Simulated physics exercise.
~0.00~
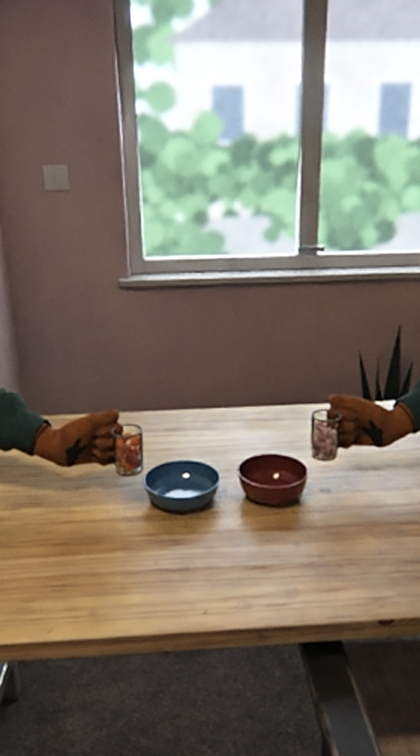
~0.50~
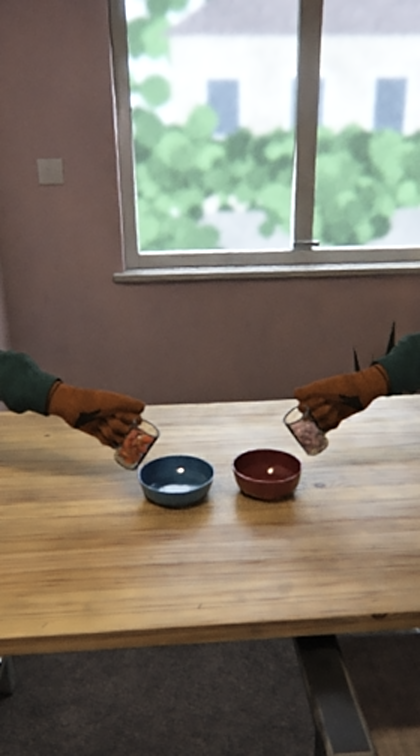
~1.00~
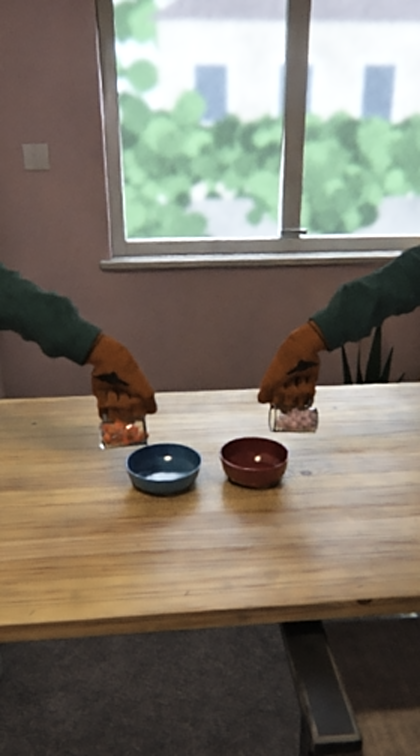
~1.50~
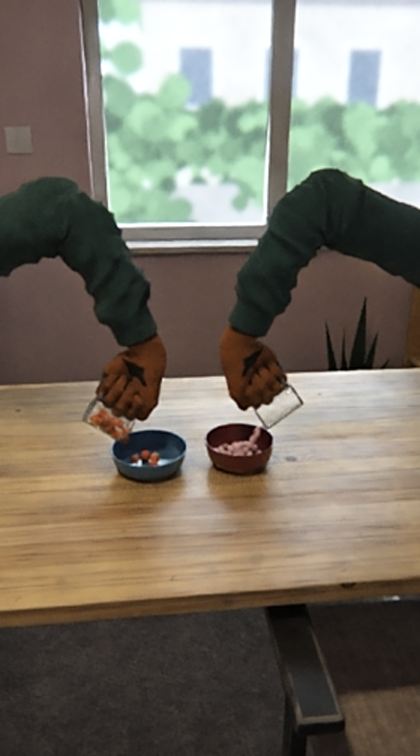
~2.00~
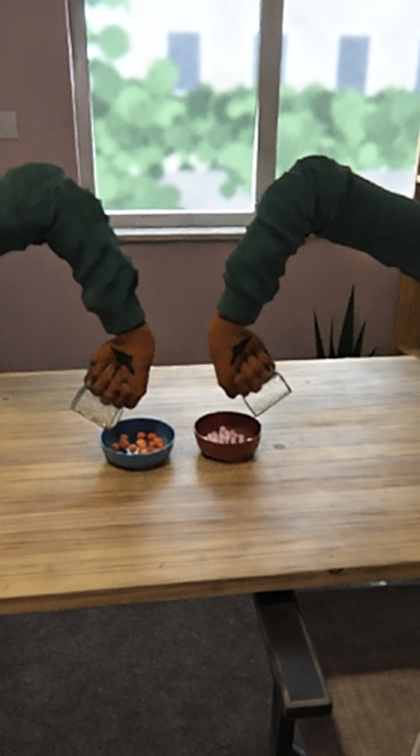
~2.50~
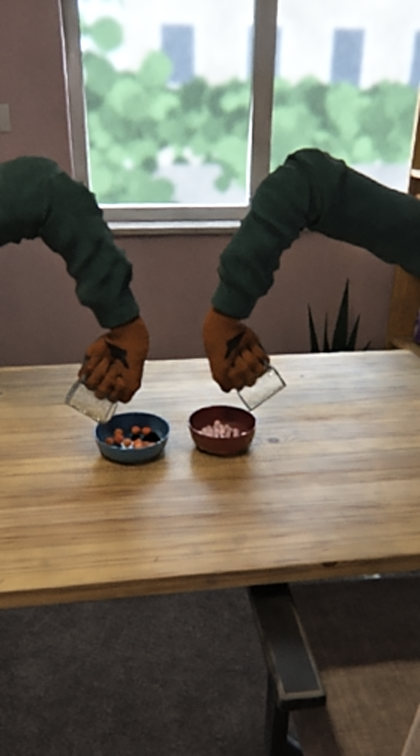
On a wooden table before a window, two gloved hands tip glass cups over a blue dish and a red dish, pouring orange pieces on the left and pink ones on the right, the right emptying sooner, until both cups are empty and all the pieces lie in the dishes.
